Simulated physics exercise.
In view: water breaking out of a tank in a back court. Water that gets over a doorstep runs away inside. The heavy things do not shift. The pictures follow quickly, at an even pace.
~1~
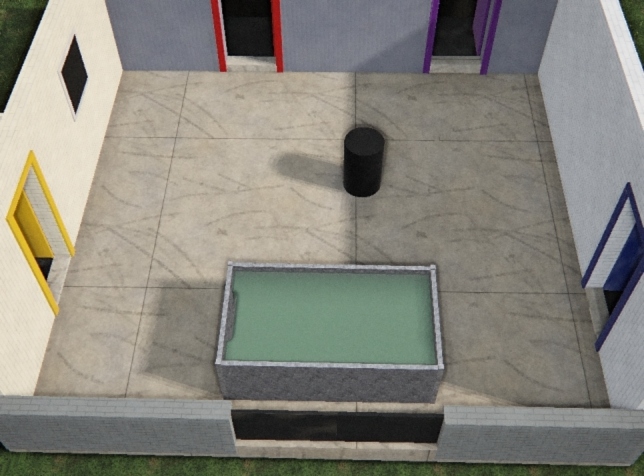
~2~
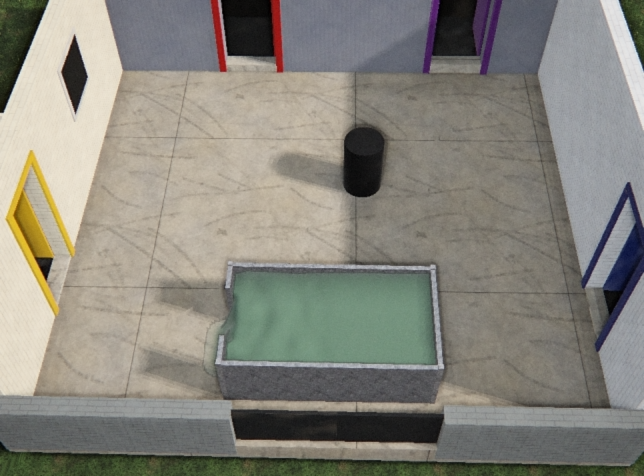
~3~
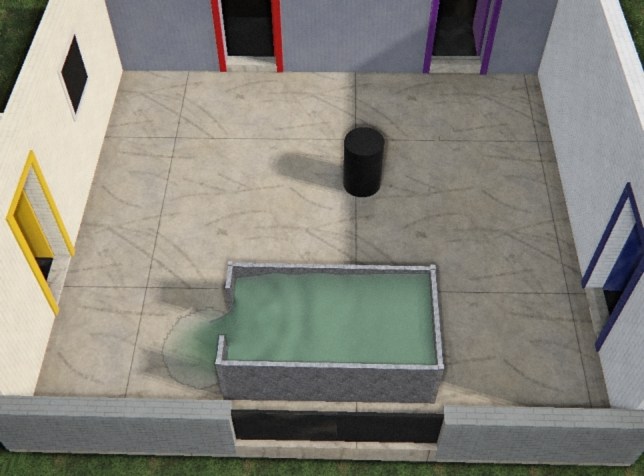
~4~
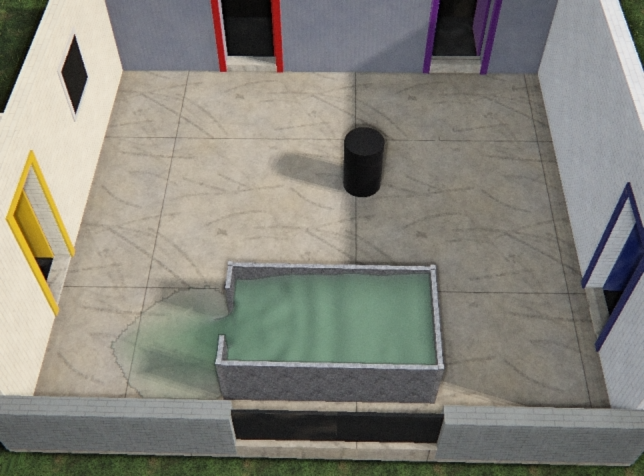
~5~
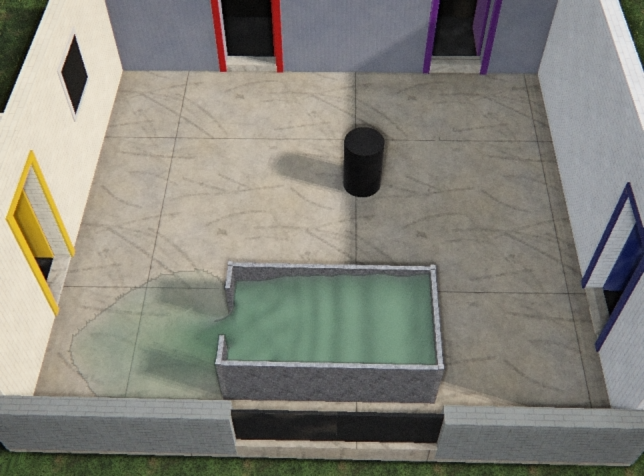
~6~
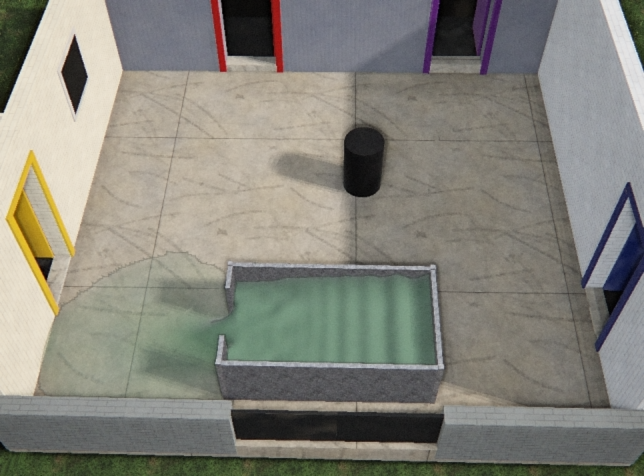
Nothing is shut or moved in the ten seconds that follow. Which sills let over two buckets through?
In the end: The purple door admits no more than that; the blue door admits no more than that; the yellow door lets in a lot; the red door admits no more than that.
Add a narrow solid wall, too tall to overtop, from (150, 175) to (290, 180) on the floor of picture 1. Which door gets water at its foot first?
It is the one in yellow.
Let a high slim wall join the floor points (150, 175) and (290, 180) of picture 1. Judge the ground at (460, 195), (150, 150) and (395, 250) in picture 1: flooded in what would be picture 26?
As listed: Not flooded, awash, no water.
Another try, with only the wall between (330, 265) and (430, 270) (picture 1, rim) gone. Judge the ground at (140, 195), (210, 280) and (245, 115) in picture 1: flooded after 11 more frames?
In that order: Not flooded, free of water, flooded.
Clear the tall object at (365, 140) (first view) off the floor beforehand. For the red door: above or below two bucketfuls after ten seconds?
One by one: The red door lets less in.
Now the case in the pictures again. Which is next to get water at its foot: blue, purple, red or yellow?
That is the yellow-painted one.
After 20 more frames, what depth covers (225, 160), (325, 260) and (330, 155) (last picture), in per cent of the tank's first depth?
About 0, 0 and 0 per cent.
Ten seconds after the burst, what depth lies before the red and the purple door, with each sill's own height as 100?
About 40 and 10 per cent.
A moment on, water covers 20 % of the floor; the purple door not reached, the blue door not reached, the yellow door over two buckets in, the red door not reached.
Next, water covers 20 % of the floor; the purple door not reached, the blue door not reached, the yellow door far over two buckets in, the red door not reached.
Then, water covers 25 % of the floor; the purple door not reached, the blue door not reached, the yellow door far over two buckets in, the red door not reached.
Later, water covers 45 % of the floor; the purple door not reached, the blue door not reached, the yellow door far over two buckets in, the red door wet at the sill, nothing in.
In the end, water covers 85 % of the floor; the purple door wet at the sill, nothing in, the blue door wet at the sill, nothing in, the yellow door far over two buckets in, the red door wet at the sill, nothing in.
